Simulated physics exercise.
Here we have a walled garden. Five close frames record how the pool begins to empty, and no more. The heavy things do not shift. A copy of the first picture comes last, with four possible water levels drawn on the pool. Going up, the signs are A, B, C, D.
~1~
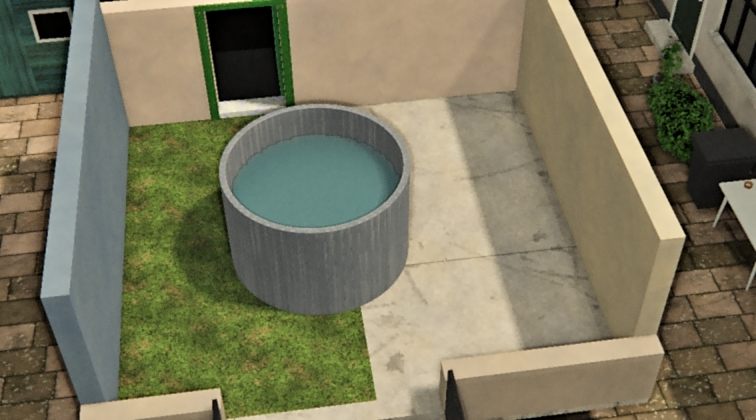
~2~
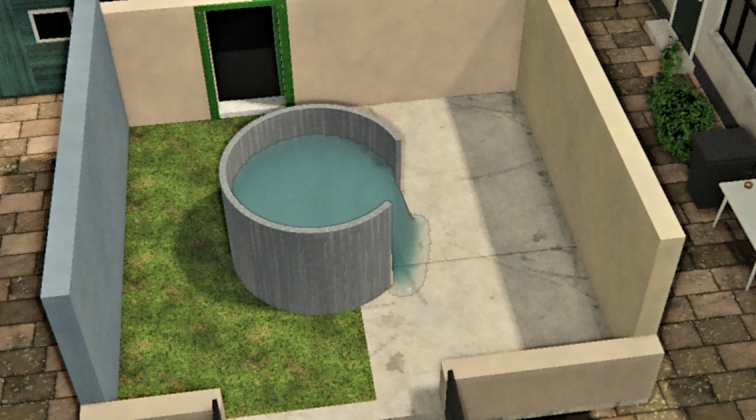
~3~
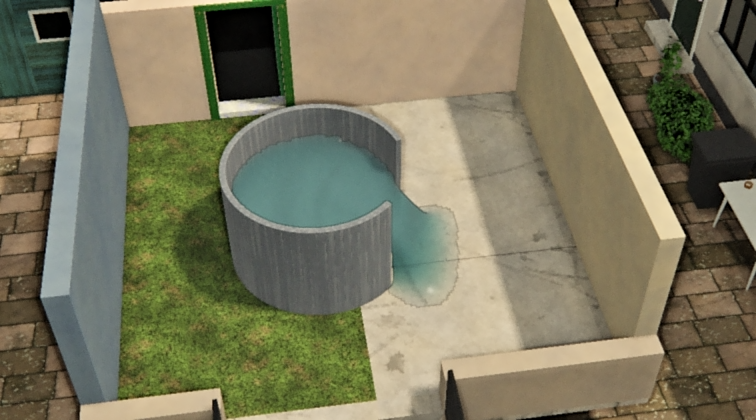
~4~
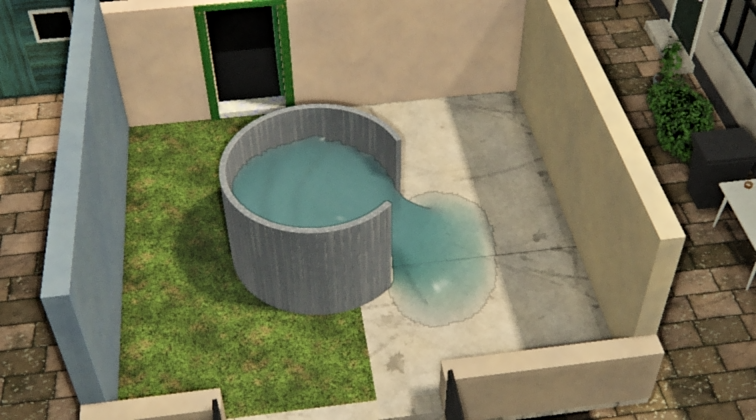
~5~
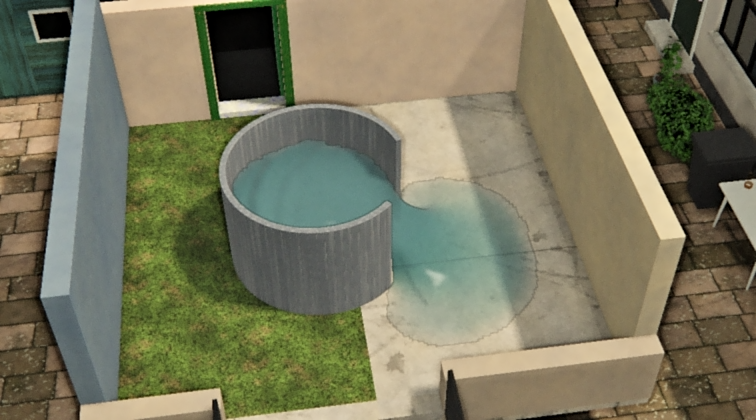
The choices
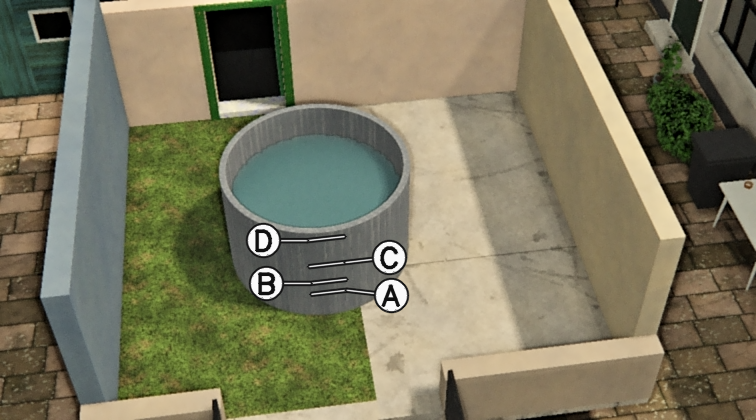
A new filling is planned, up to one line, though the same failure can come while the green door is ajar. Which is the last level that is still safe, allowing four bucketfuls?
Use level C.
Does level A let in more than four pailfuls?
No.
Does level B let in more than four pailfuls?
No, that is safe.
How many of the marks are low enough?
Three of them.
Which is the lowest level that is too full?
Here it is level D.
On the marked copy, A at (329, 292); B at (328, 281); C at (327, 264); D at (325, 238); from the bottom up A, B, C, D.
For level A, nothing gets over.
For level B, nothing gets over.
For level C, a bucket or two gets in.
For level D, about 10 bucketfuls get in.
